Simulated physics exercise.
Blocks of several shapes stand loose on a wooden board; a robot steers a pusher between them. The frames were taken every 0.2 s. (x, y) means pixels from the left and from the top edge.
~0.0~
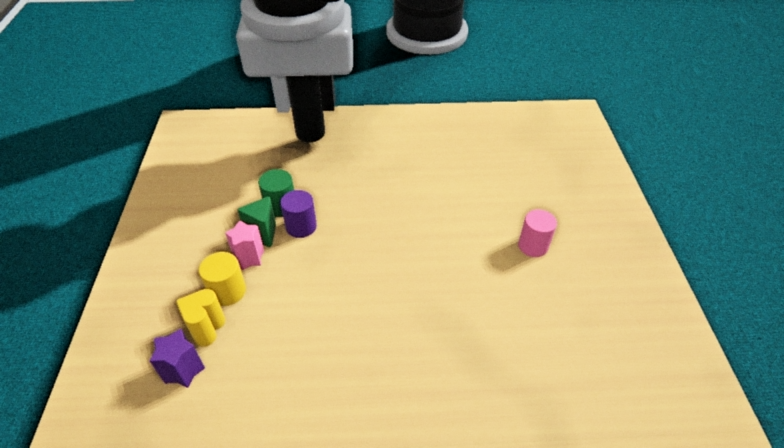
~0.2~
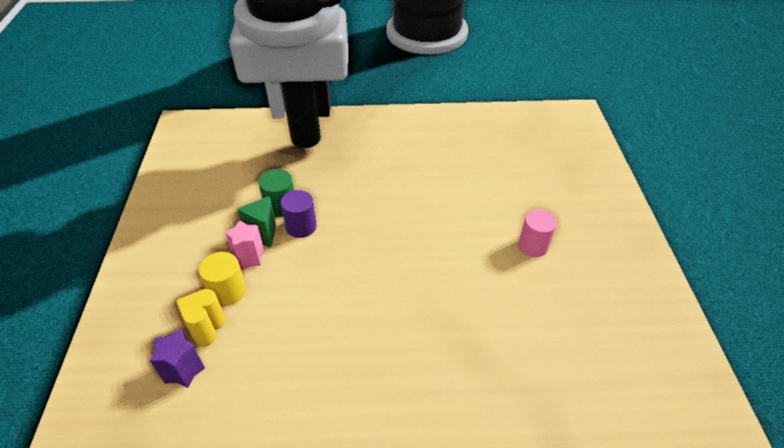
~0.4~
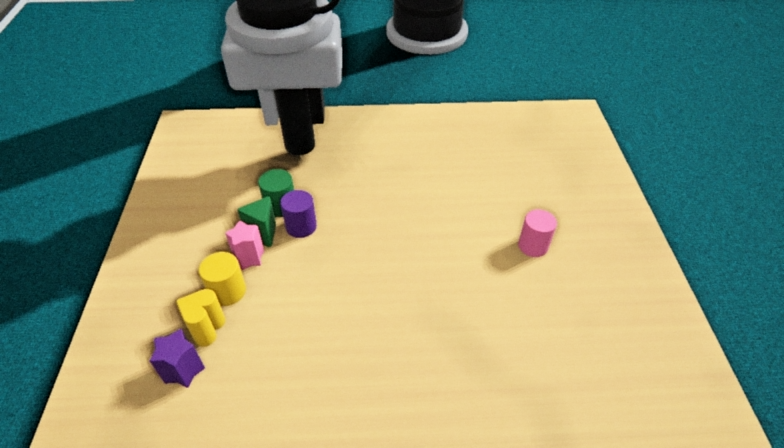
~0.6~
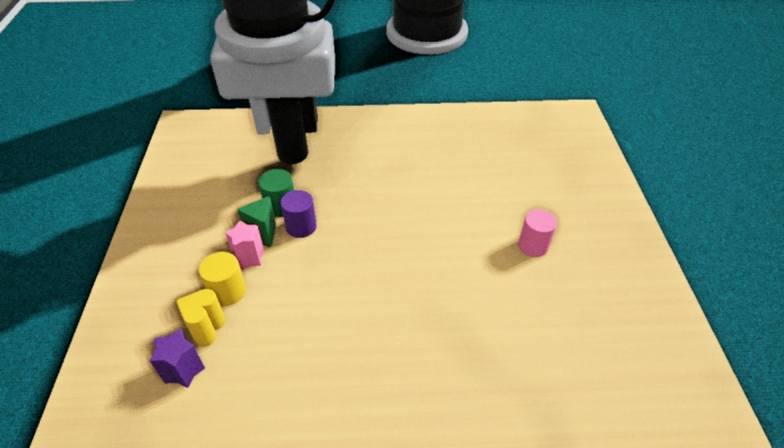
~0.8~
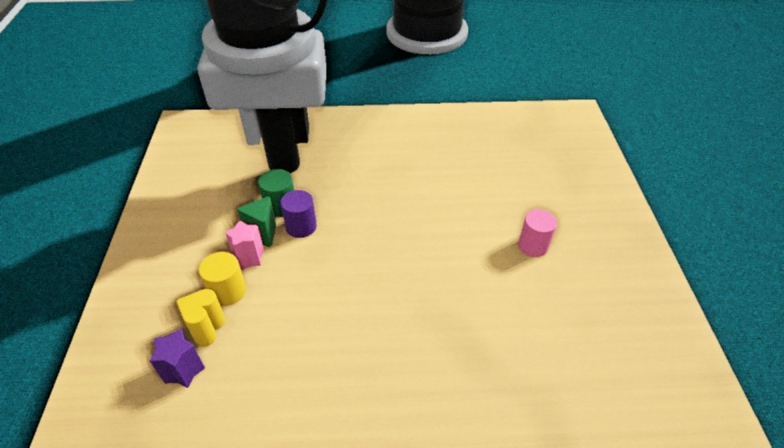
A robot's black pusher slid a short way down and to the left, drawing close to the green round block, while the line of colorful blocks and the lone pink one stayed still.
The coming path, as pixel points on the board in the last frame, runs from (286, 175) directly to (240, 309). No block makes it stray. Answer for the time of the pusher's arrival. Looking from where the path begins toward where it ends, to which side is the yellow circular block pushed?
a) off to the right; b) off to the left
a.
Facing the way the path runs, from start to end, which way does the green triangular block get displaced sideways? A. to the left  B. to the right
Answer: A.
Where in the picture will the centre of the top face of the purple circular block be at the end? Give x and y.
Just about (313, 213).
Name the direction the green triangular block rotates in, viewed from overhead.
Spins counterclockwise.
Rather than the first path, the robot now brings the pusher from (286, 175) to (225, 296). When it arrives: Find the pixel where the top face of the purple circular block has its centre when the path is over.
It ends at (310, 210).
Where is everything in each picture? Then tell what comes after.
Pusher's lower end at (311, 134); yellow circular block at (218, 266); pink star block at (242, 233); green triangular block at (257, 209); green circular block at (275, 180); purple circular block at (297, 201), in the first picture.
Pusher at (306, 140); blocks still, in the second picture.
Pusher at (300, 147); blocks still, in the third picture.
Pusher at (293, 156); blocks still, in the fourth picture.
Pusher at (285, 166); yellow circular block at (218, 266); pink star block at (242, 233); green triangular block at (257, 209); green circular block at (275, 180); purple circular block at (297, 201), in the fifth picture.
What follows on the original path. One third of the way, pusher at (272, 205); pink star block at (232, 241), turned 55° clockwise; green triangular block at (260, 232), turned 50° clockwise; green circular block at (276, 212); purple circular block at (311, 212).
Two thirds of the way, pusher at (256, 249); yellow circular block at (202, 280); pink star block at (222, 252), turned 80° clockwise; green triangular block at (257, 262), turned 75° clockwise; green circular block at (285, 242); purple circular block at (313, 213).
At the end, pusher at (236, 300); yellow circular block at (182, 287); pink star block at (206, 261), turned 160° clockwise; green triangular block at (260, 296), turned 25° anticlockwise; green circular block at (285, 244); purple circular block at (313, 213).
